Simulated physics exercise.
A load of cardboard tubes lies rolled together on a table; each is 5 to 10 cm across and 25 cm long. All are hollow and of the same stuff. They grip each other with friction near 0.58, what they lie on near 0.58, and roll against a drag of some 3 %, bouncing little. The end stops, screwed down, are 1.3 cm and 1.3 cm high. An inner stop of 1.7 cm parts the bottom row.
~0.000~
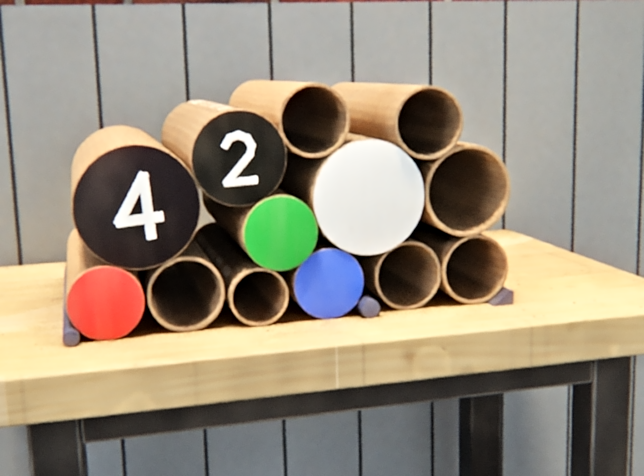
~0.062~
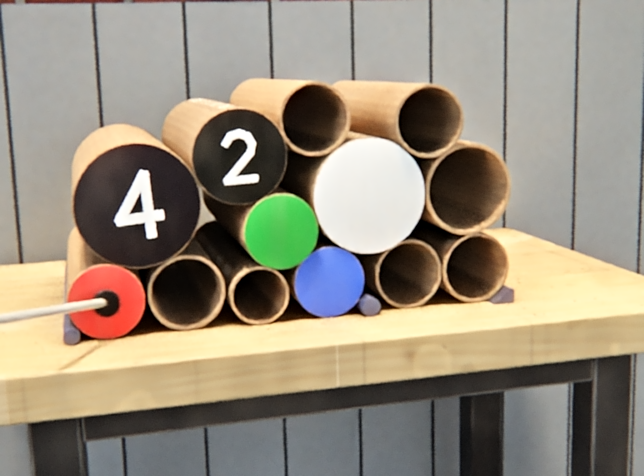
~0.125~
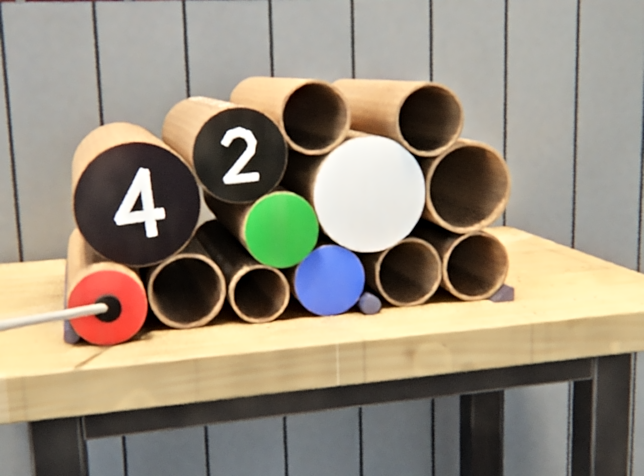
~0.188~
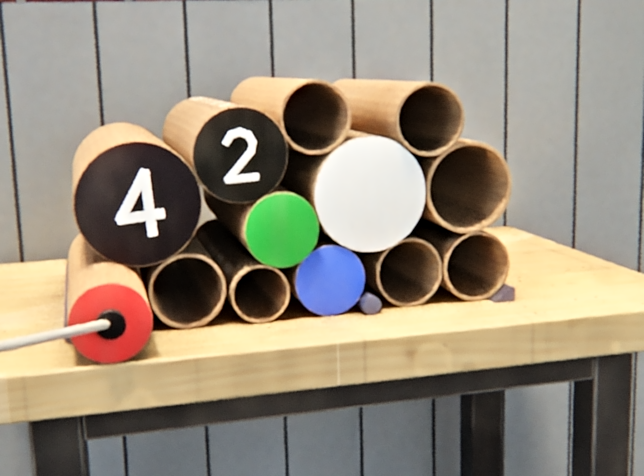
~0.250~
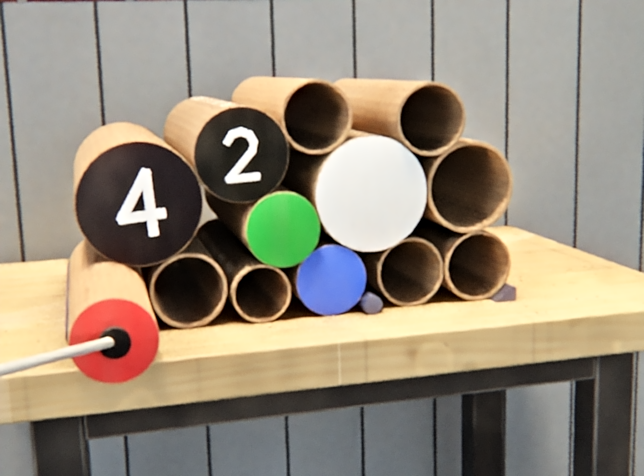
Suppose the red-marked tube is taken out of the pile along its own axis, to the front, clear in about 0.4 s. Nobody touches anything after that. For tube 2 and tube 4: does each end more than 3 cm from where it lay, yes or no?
No. 2: Yes; no. 4: Yes.
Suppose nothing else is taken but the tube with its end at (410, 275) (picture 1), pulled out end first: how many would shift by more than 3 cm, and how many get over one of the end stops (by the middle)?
In that case 4 shift, 2 get out.
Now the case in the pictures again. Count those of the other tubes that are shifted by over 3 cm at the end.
The count is 4.
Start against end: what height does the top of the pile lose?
About 1 cm.
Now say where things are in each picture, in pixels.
In the first frame, 13 tubes, 6 on the base, highest (315, 121); no. 2 (239, 158), no. 4 (137, 207), red (106, 304), blue (329, 284), green (281, 234), white (370, 198); left round bar (1.3 cm) (70, 331); right wedge (1.3 cm) (512, 291); inner round bar (1.7 cm) (371, 300).
The red-marked tube has not moved yet, at (106, 302); the rest still; bottom ones (106, 302) (187, 293) (260, 296) (330, 282) (409, 274) (477, 268), in the second frame.
The red-marked tube is 2.2 cm out, at (107, 307); the rest still, in the third frame.
The red-marked tube is 7 cm out, at (110, 323); the rest still, in the fourth frame.
The red-marked tube is 12 cm out, at (114, 341); the rest still; no. 2 (242, 155), no. 4 (140, 204), in the fifth frame.
After 0.51 s, 0 now displaced over 3 cm; no. 2 0.6 cm left; no. 4 0.7 cm left.
After 0.74 s, 3 now displaced over 3 cm; 1 over the left round bar; no. 2 7 cm left and 4.1 cm down; no. 4 7 cm left and 4.4 cm down.
After 1.01 s, 3 now displaced over 3 cm; 2 over the left round bar; no. 2 14 cm left and 9 cm down; no. 4 17 cm left and 6 cm down.
After 1.89 s, 4 now displaced over 3 cm; 2 over the left round bar; no. 2 fallen off to the left; no. 4 fallen off to the left.
All still by 2.2 s, 4 moved over 3 cm; 2 over the left round bar; no. 2 fallen off to the left; no. 4 fallen off to the left; top of the pile 19 cm high, from 20 cm.
